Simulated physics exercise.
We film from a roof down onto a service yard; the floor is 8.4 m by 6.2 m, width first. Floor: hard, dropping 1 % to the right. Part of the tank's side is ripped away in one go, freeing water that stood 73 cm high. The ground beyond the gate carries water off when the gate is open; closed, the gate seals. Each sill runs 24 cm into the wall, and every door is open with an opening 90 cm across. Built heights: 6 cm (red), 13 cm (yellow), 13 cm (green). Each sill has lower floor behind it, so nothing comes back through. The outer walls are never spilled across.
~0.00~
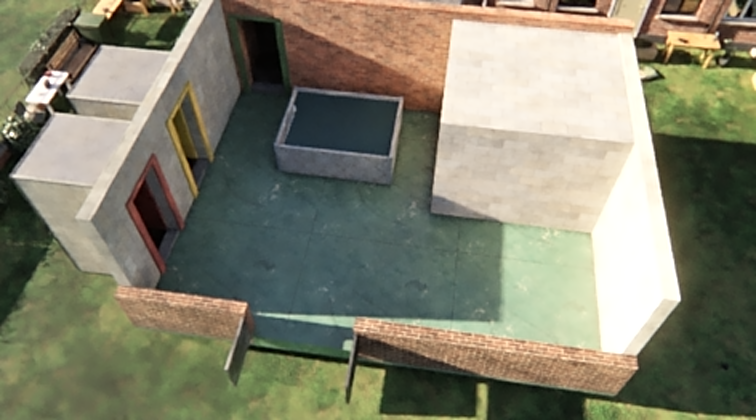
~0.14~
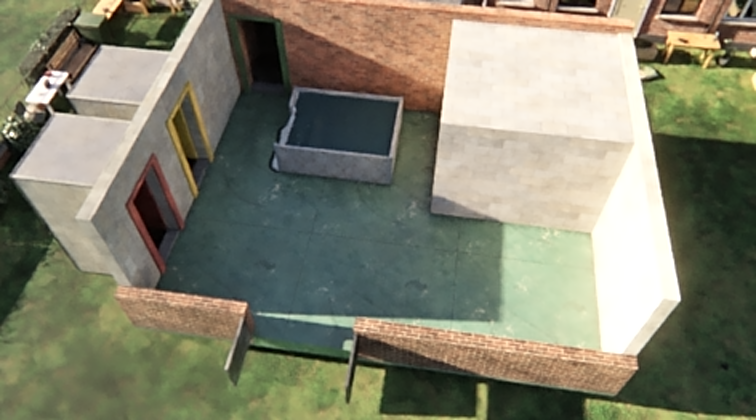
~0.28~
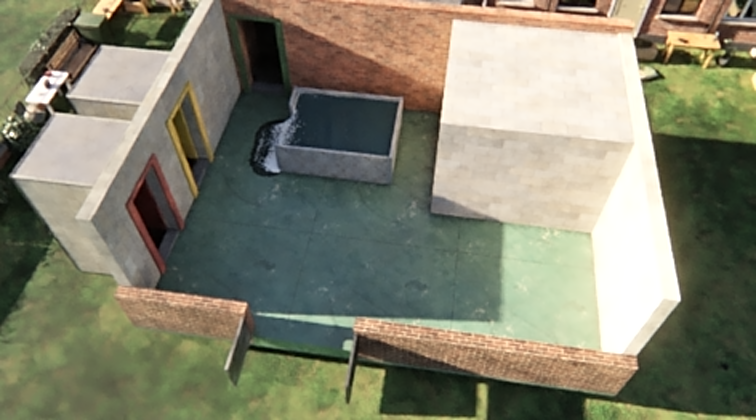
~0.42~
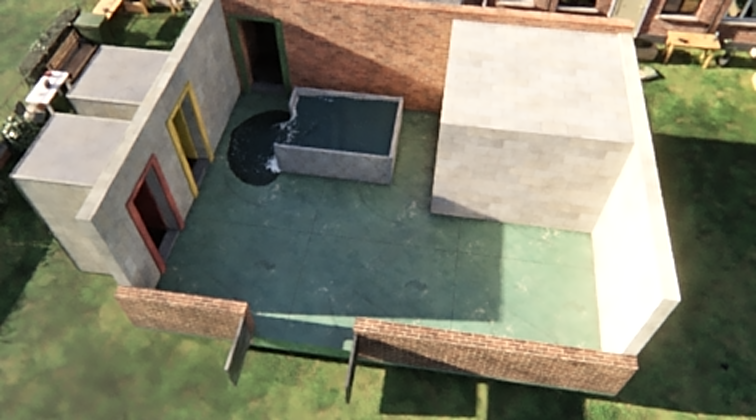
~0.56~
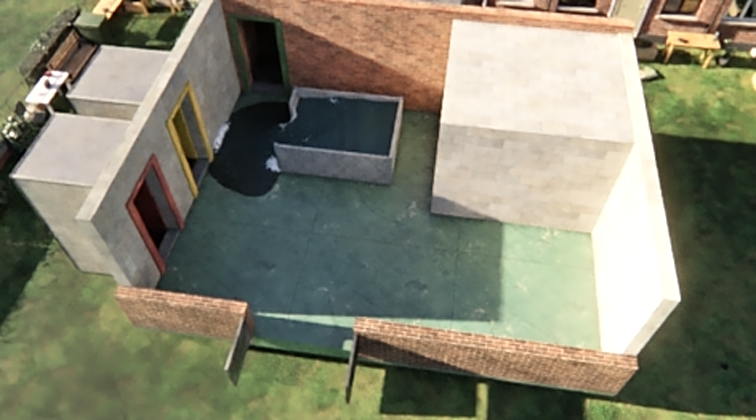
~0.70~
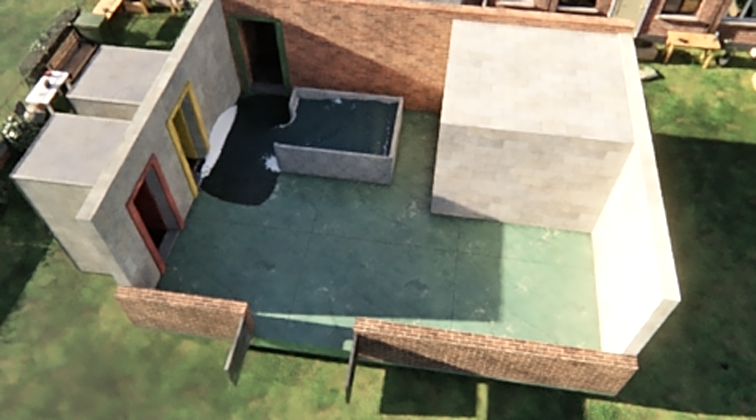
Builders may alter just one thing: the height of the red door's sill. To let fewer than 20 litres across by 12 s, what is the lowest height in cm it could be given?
The lowest such height is close to 5.5 cm.
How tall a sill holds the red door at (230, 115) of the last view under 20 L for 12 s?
It needs about 29 cm.
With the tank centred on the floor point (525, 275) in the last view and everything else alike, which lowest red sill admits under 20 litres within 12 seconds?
With that change, some 17 centimetres.
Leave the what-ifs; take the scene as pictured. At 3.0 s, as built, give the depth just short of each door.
In cm - red: 9, yellow: 24, green: 25.
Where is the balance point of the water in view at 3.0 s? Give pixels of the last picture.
Approximately (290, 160).
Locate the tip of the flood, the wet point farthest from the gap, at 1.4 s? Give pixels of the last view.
At about (174, 246).
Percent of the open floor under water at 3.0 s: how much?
Approximately 35 % of it.
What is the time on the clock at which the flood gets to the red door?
Arrival: Red 1.3 s.
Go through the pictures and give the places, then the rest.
Still water, 73 cm deep, in the tank at (341, 124); the red door at (158, 218) is dry, in the first frame.
Water pours out at (288, 142) and has run 0.3 m, to a hidden place; about 6 cm deep outside, 73 cm at the back, in the second frame.
Water pours out at (288, 143) and has run 0.8 m, to (259, 135); about 11 cm deep outside, 73 cm at the back, in the third frame.
Water pours out at (288, 144) and has run 1.3 m, to (233, 140); about 9 cm deep outside, 73 cm at the back, in the fourth frame.
The gap is at (288, 144), the front 1.6 m out at (230, 117); the back of the tank holds 73 cm, in the fifth frame.
The front is at (237, 100), 1.8 m from the gap at (288, 143); 4.5 m2 of floor is wet, 69 cm left at the back; the red door at (158, 218), 3.5 m from the gap, is still 1.6 m from the nearest water, in the sixth frame.
After 1.4 s water covers 15 % of the floor, deepest (46 cm) near (241, 92); 3 cm at the red door, 0 litres in over its 6 cm sill.
After 3.0 s water covers 35 % of the floor, deepest (34 cm) near (241, 92); 9 cm at the red door, 4 litres in over its 6 cm sill.
After 12.0 s water covers 100 % of the floor, deepest (18 cm) near (588, 240); 5 cm at the red door, 16 litres in over its 6 cm sill.
At the red door as built, the water arrived by 1.4 s and peaked near 9 cm at 2.6 s.
Run again over the same 12 s with other heights there, 26 litres in over 5 cm, 12 litres over 6.5 cm. The limit of 20 litres is kept from about 5.5 cm up.
